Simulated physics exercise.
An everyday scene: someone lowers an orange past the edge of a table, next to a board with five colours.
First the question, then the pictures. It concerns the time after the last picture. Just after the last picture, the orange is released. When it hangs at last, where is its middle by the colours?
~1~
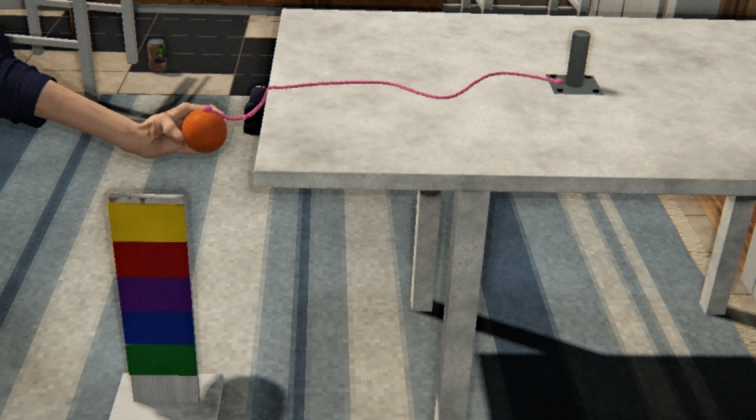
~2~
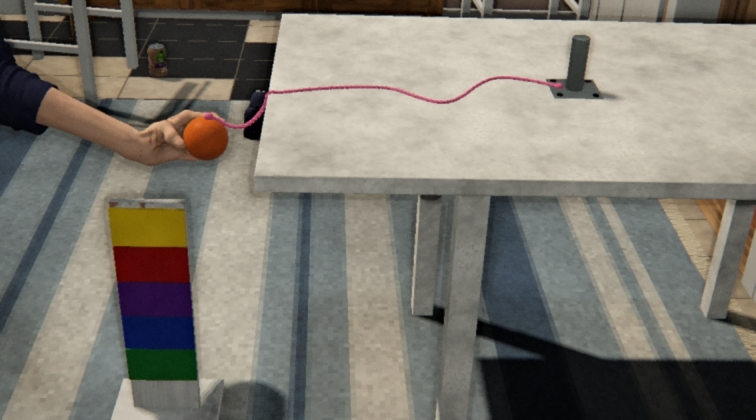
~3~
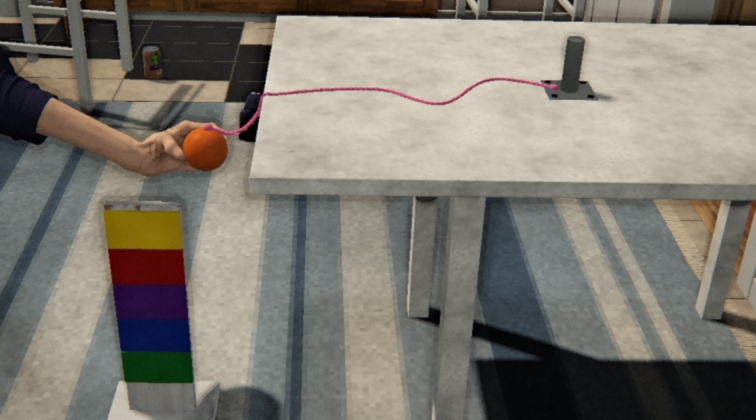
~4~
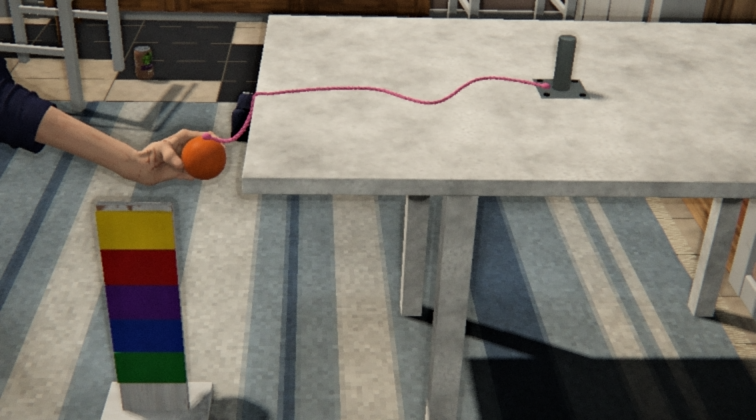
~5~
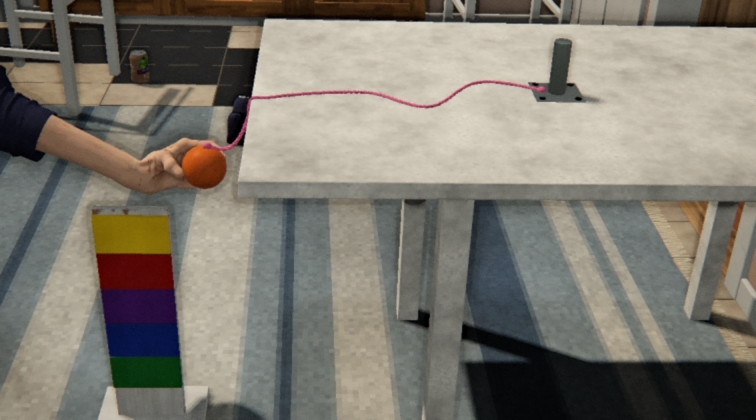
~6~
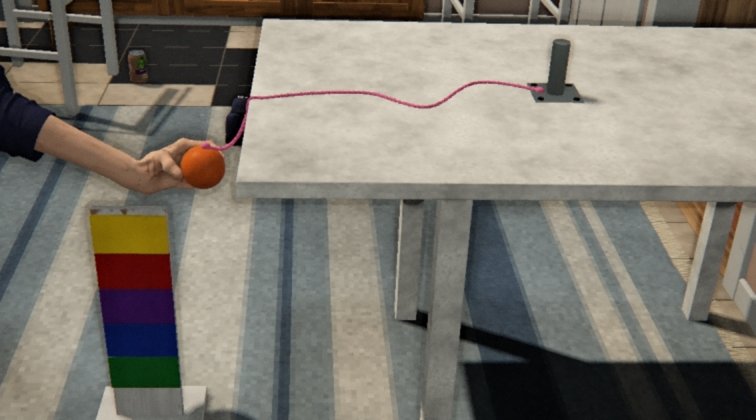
By the colours, at yellow.
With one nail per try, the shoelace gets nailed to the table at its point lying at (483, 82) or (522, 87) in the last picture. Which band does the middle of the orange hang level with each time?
Results, in sequence: Yellow / yellow.
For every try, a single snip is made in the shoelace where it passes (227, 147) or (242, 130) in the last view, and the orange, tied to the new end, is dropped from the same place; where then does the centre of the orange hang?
About (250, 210), then (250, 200).
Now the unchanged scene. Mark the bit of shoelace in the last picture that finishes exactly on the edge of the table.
Approximately at (295, 95) in the final frame.
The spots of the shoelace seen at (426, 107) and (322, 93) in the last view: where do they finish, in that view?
Result - first point (389, 95), second point (276, 98).
Soon after, orange near (219, 230); level with yellow.
Then, orange near (284, 230); level with yellow.
Further on, orange near (246, 235); level with yellow.
At rest, orange near (253, 234); level with yellow. At yellow.
